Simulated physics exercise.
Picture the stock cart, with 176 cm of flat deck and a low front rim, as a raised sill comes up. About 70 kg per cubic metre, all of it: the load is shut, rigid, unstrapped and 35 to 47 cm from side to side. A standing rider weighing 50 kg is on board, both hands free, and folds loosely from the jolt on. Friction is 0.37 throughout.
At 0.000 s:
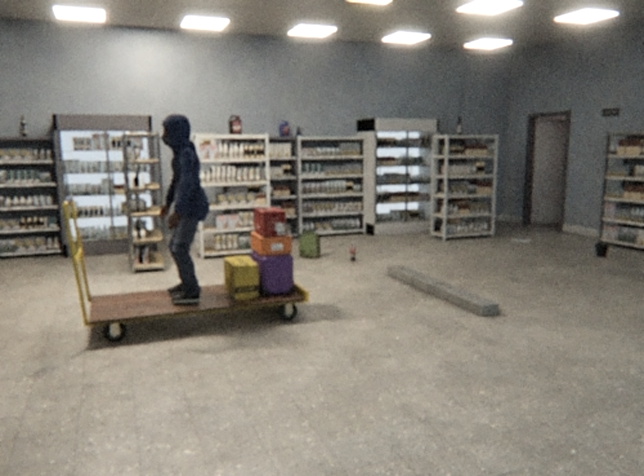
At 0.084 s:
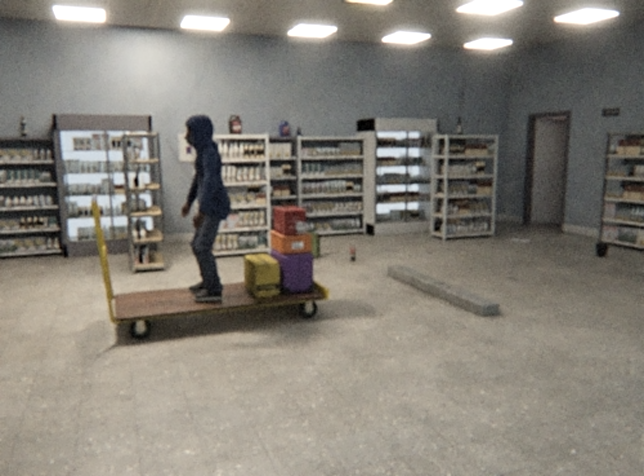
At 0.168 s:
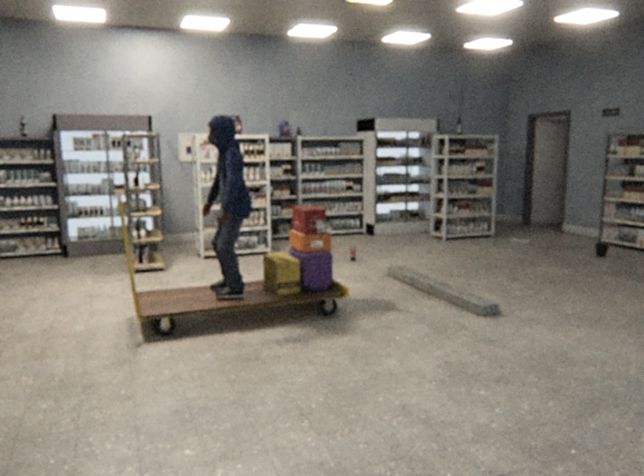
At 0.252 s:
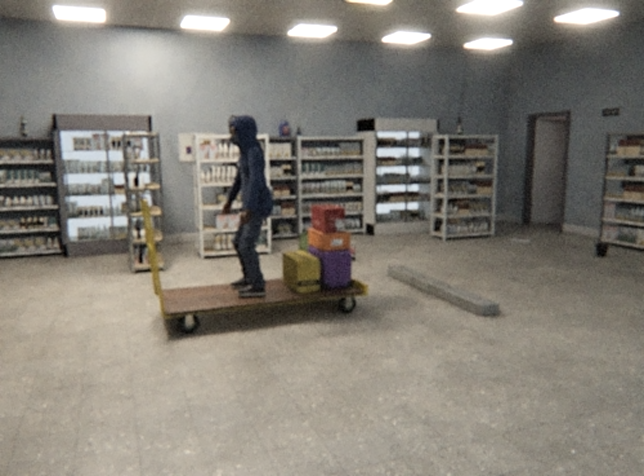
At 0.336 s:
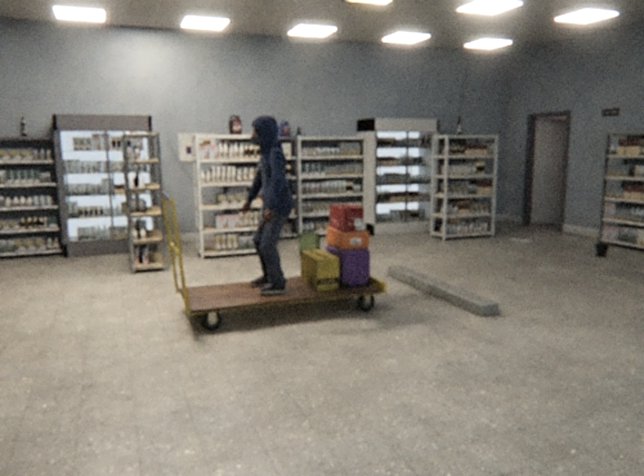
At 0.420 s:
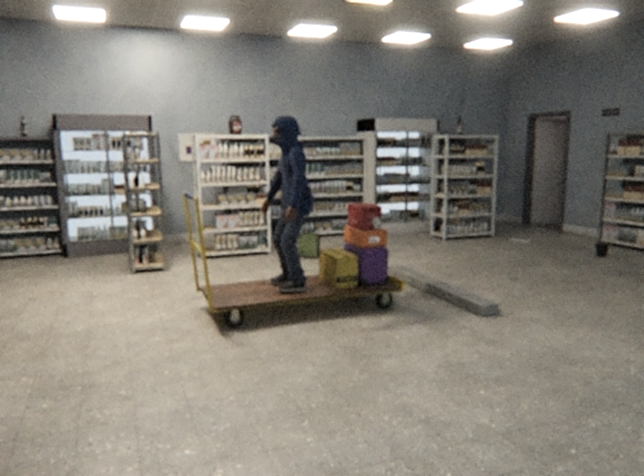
In a store lined with stocked shelves, a person in a dark hooded top stood on a flat cart behind a few colorful boxes as it rolled steadily to the right across the floor.
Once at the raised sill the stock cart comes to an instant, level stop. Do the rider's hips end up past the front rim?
It finishes past the deck.
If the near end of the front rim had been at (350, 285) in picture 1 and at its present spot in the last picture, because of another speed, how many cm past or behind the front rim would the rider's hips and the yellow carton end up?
The hips would stop 40 cm behind the front rim, the yellow one 40 cm behind it.
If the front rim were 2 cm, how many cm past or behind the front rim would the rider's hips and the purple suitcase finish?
Both stay back - hips 10 cm behind, purple 20 cm behind.
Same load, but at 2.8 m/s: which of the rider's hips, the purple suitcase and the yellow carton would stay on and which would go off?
In that case hips off, purple on, yellow on.
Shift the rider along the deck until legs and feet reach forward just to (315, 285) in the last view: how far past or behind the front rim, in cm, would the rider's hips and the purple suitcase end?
The hips would end 40 cm past the front rim and the purple one 10 cm past it.
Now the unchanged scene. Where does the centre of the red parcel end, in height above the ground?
Height: Some 10 centimetres.
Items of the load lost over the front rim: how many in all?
A total of 3.
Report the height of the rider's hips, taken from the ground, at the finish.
They finish some 10 cm off the ground.
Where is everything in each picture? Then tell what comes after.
Hips (192, 207), yellow carton (241, 276), rim corner (307, 298); 155 cm short of the stop, in the first frame.
Hips (215, 206), yellow carton (261, 275), rim corner (328, 295); 136 cm short of the stop, in the second frame.
Hips (236, 205), yellow carton (281, 273), rim corner (347, 293); 117 cm short of the stop, in the third frame.
Hips (257, 204), yellow carton (300, 271), rim corner (366, 291); 98 cm short of the stop, in the fourth frame.
Hips (278, 203), yellow carton (319, 269), rim corner (385, 289); 79 cm short of the stop, in the fifth frame.
Hips (297, 202), yellow carton (338, 268), rim corner (403, 287); 60 cm short of the stop. Speed about 2.3 m/s, in the sixth frame.
Impact comes at 0.68 s.
After 0.93 s the rider's hips are 32 cm behind the rim, near (410, 222) in the last picture's view.
After 1.23 s the rider's hips are 4 cm behind the rim, near (433, 229) in the last picture's view.
After 1.68 s the rider's hips are 10 cm past the rim, near (444, 231) in the last picture's view.
Final state at 4.2 s, past the rim, purple suitcase, red parcel, orange tote and the rider's hips; behind it, yellow carton.
